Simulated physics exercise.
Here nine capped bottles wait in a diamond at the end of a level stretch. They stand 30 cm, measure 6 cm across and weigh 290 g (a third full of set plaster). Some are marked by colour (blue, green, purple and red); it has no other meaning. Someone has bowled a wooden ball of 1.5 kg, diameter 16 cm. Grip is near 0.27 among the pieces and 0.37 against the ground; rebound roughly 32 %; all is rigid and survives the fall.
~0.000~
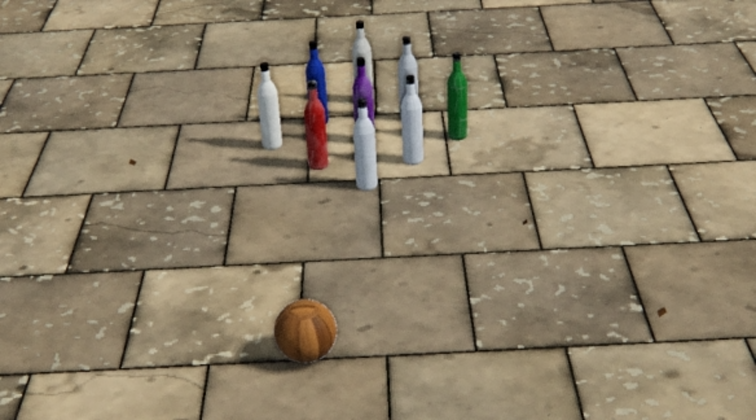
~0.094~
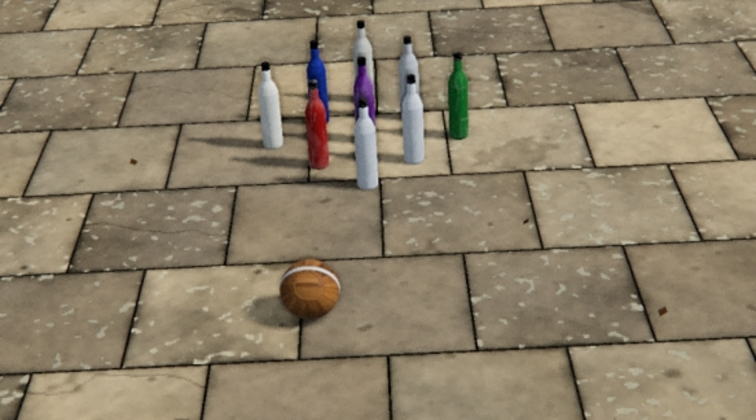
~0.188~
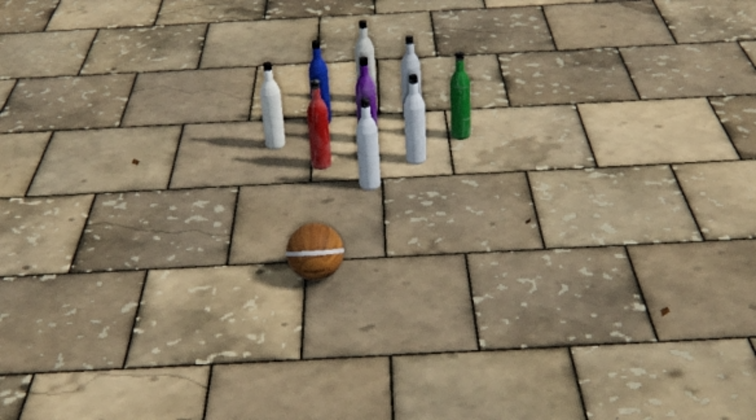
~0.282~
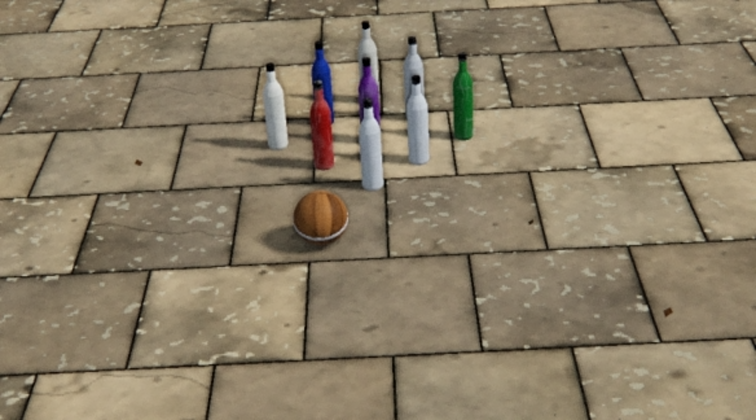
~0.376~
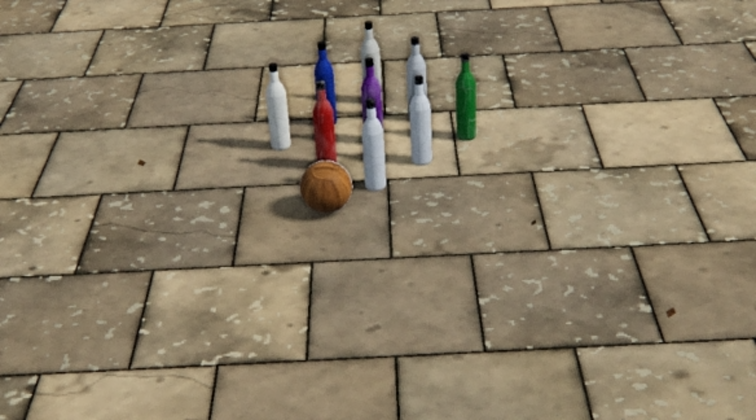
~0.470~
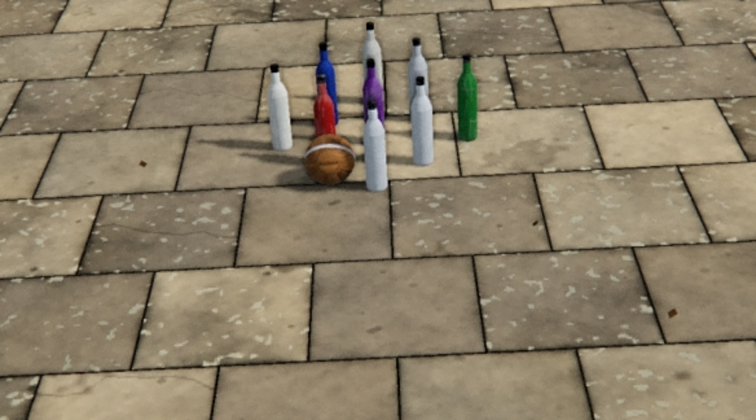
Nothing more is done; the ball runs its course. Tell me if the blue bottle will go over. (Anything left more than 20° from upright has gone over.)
The blue bottle topples.
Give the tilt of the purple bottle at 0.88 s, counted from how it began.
Roughly 0°.
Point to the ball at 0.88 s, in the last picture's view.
Near (344, 81).
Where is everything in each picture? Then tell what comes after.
In the first frame (we follow the side turned to the camera; the camera pans a little), ball (305, 331) 84 cm before the front row; blue bottle (320, 86); red bottle (320, 128); purple bottle (355, 103); no piece has moved.
The second frame shows ball (310, 289) 66 cm before the front row; blue bottle (321, 86).
The third frame shows ball (315, 252) 48 cm before the front row; blue bottle (323, 86).
The fourth frame shows ball (320, 218) 30 cm before the front row; blue bottle (326, 86).
The fifth frame shows ball (326, 187) 12 cm before the front row; blue bottle (328, 87).
The sixth frame shows ball (330, 159) in among them; blue bottle (330, 88); red bottle (329, 123) tipped 6°; purple bottle (365, 104); one has shifted.
Around 0.62 s, ball still moving; 1 of the 9 bottles over; blue bottle tipped 19°; red bottle tipped 52°.
Around 0.88 s, ball still moving; 2 of the 9 bottles over; blue bottle tipped 41°; red bottle lying flat.
Around 1.32 s, ball still moving; 3 of the 9 bottles over; blue bottle lying flat; red bottle lying flat.
Finally (1.5 s), ball rolling away; 3 of the 9 bottles over; blue bottle lying flat; red bottle lying flat; purple bottle unmoved. Seen by the last camera, middles, blue bottle near (280, 14), red bottle near (295, 82).
